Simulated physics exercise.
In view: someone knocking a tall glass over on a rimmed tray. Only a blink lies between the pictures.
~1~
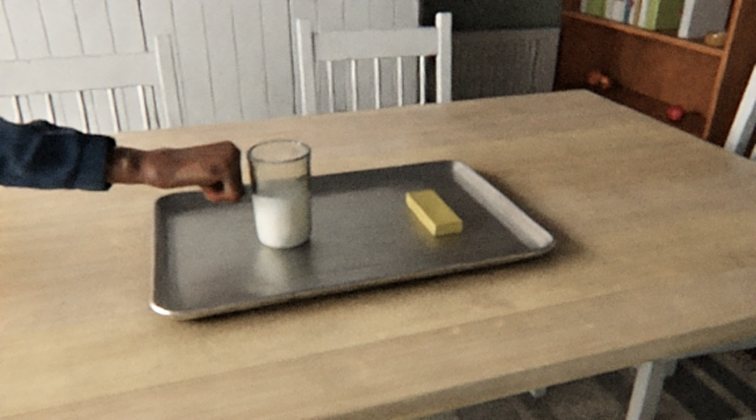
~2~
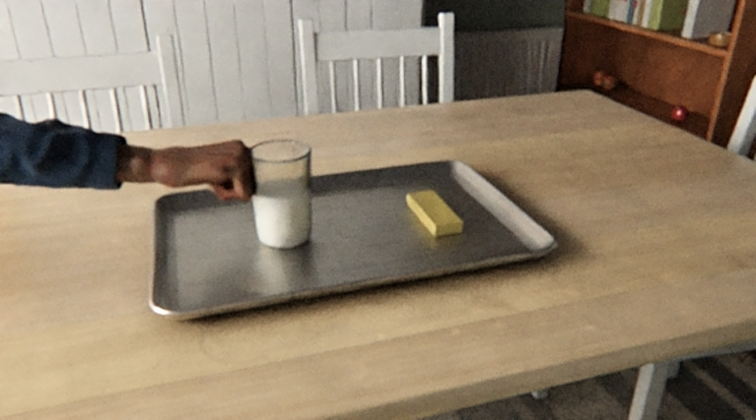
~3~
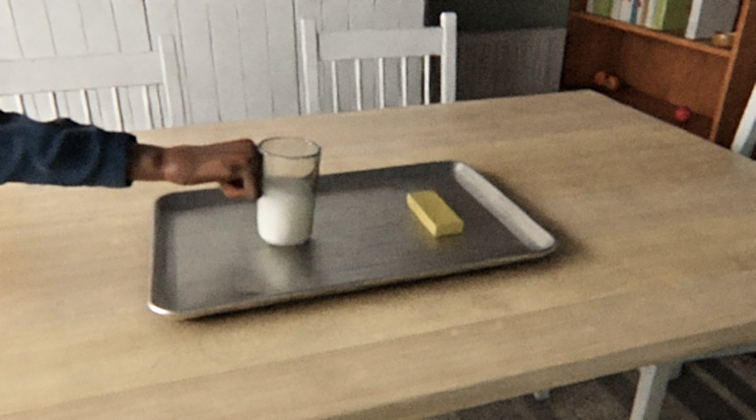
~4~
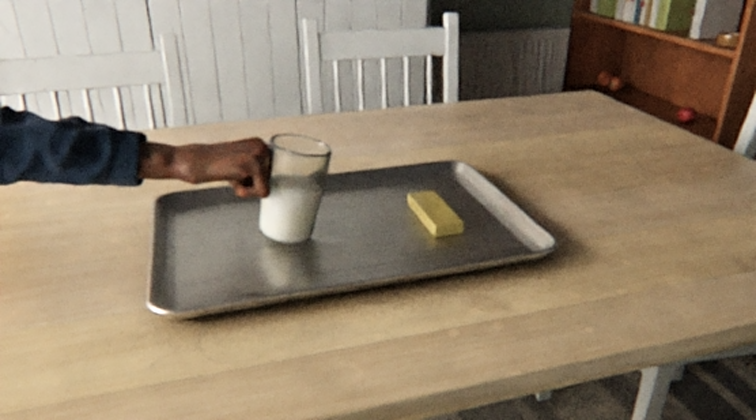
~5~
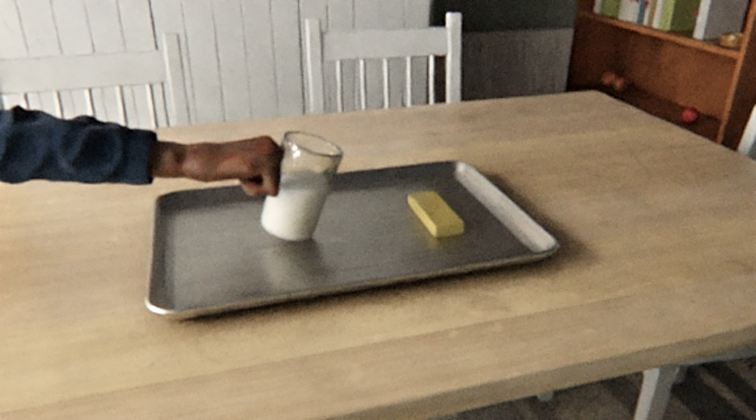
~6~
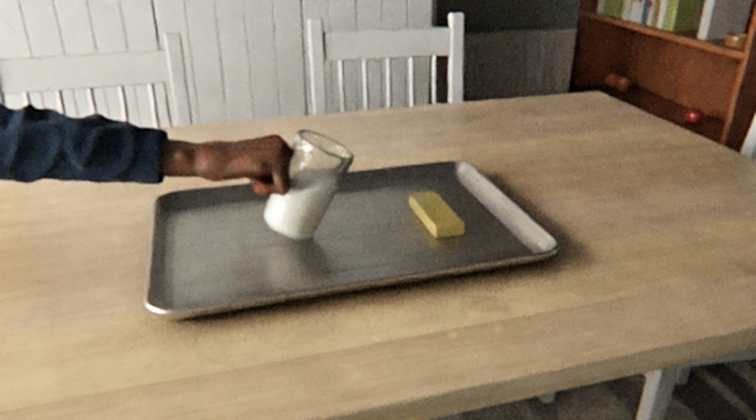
A hand pushes a tall glass of milk on a metal tray, tilting it rightward.
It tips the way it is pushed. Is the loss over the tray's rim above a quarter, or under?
As it turns out, three quarters and more stay on the tray.
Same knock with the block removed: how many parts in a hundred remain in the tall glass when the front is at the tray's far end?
Some 55 per cent.
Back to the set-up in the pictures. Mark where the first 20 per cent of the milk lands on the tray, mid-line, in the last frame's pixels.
Around (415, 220).
A moment on, the tall glass is falling and 100 per cent is in the glass, 0 on the tray and 0 above or beyond its rim.
Next, the tall glass lies on its side and 86 per cent is in the glass, 5 on the tray and 9 above or beyond its rim.
Then the tall glass lies on its side and 45 per cent is in the glass, 41 on the tray and 14 above or beyond its rim.
Later the tall glass lies on its side and 22 per cent is in the glass, 67 on the tray and 11 above or beyond its rim.
At rest 89 per cent is held by tray and glass, 11 is off the tray.
